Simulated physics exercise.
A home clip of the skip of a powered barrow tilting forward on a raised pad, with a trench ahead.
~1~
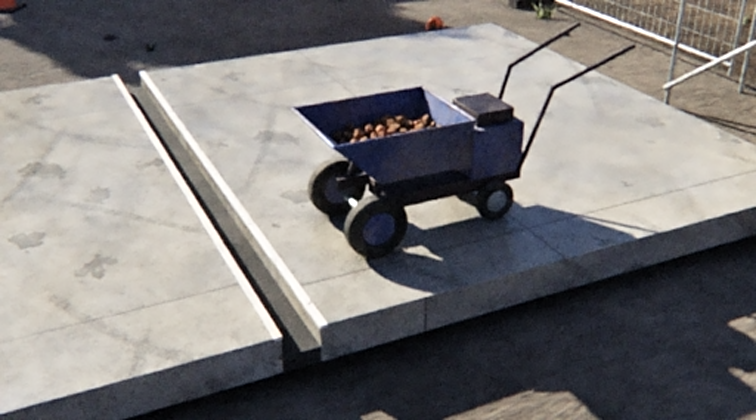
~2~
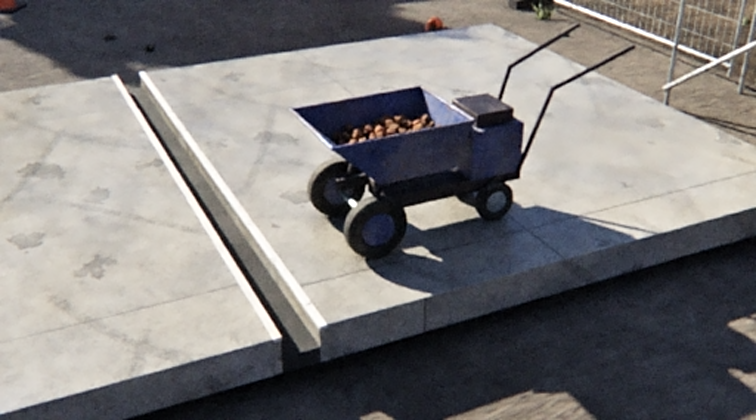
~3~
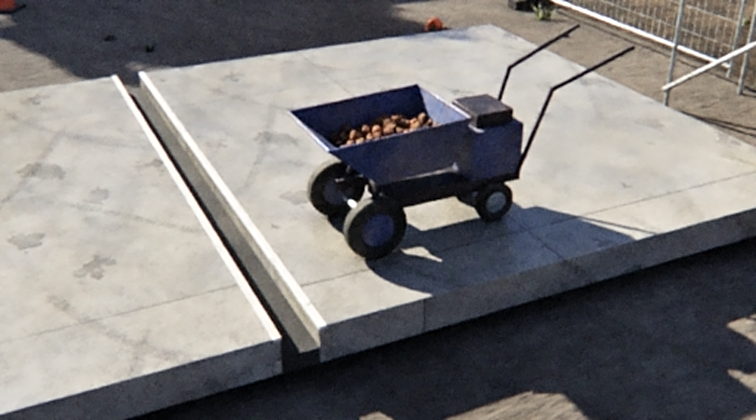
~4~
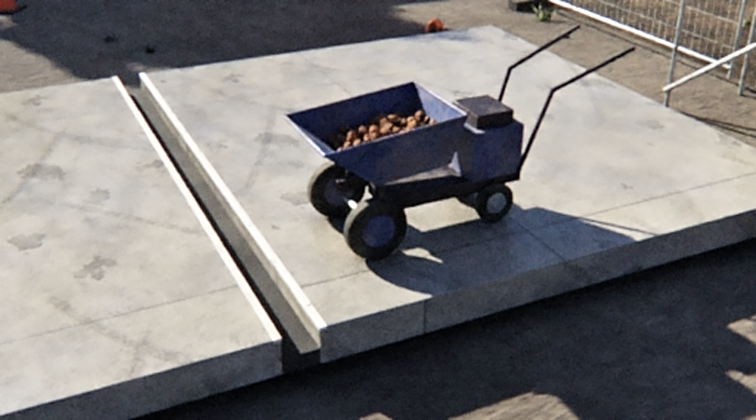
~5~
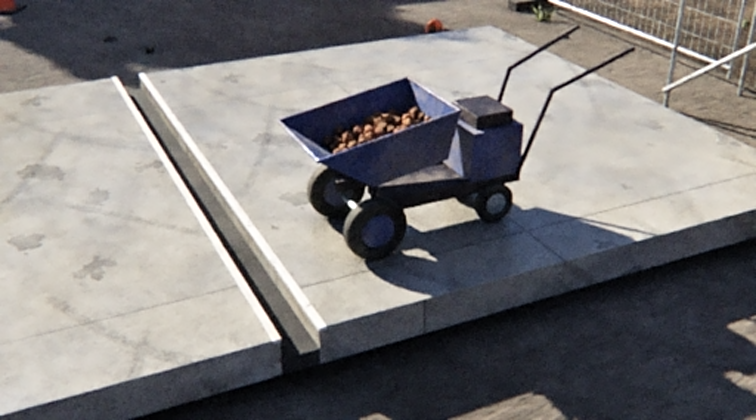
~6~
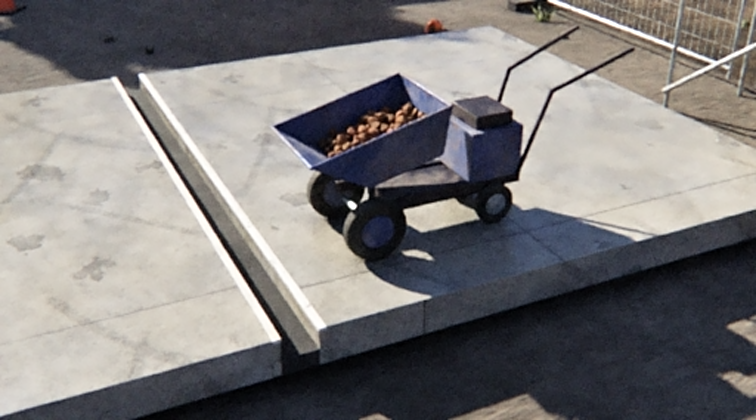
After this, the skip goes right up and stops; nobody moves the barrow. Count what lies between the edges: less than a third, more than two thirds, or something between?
The trench takes between a third and two thirds.
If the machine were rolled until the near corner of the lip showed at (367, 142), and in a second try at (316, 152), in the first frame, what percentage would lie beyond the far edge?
Near 10 % and 70 %.
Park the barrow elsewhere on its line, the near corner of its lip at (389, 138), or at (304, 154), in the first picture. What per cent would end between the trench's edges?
About 50 and 0 per cent.
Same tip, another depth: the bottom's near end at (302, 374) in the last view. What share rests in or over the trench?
Roughly 60 in a hundred.
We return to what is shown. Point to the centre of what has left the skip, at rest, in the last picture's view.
Close to (238, 260).
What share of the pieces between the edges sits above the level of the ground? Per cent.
It comes to 25 per cent or so.
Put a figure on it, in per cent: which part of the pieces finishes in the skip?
Roughly 5 in a hundred.
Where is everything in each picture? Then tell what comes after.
The first picture shows lip of the skip (334, 148), level; top of the load (402, 133), clay clods; first edge of the trench (304, 296); far edge (260, 308), the trench under half as wide as the skip, and about half as deep as wide.
The second picture shows lip of the skip (333, 149), level; top of the load (401, 133).
The third picture shows lip of the skip (330, 152), tipped barely; top of the load (408, 133).
The fourth picture shows lip of the skip (325, 156), tipped barely; top of the load (405, 132).
The fifth picture shows lip of the skip (319, 162), tipped a little; top of the load (397, 122).
The sixth picture shows lip of the skip (312, 169), tipped a little; top of the load (400, 122); first edge of the trench (302, 299); far edge (258, 310).
Just after the last frame, skip tipped well over; every one in the skip.
A moment on, skip tipped steeply; the larger part in the skip; about a tenth in or heaped over the trench; about a tenth beyond it; just a few falling.
Further on, skip tipped right over; about a tenth in the skip; roughly half in or heaped over the trench; roughly a third beyond it.
When it is over, skip tipped right over; about a tenth in the skip; roughly half in or heaped over the trench; roughly a third beyond it.
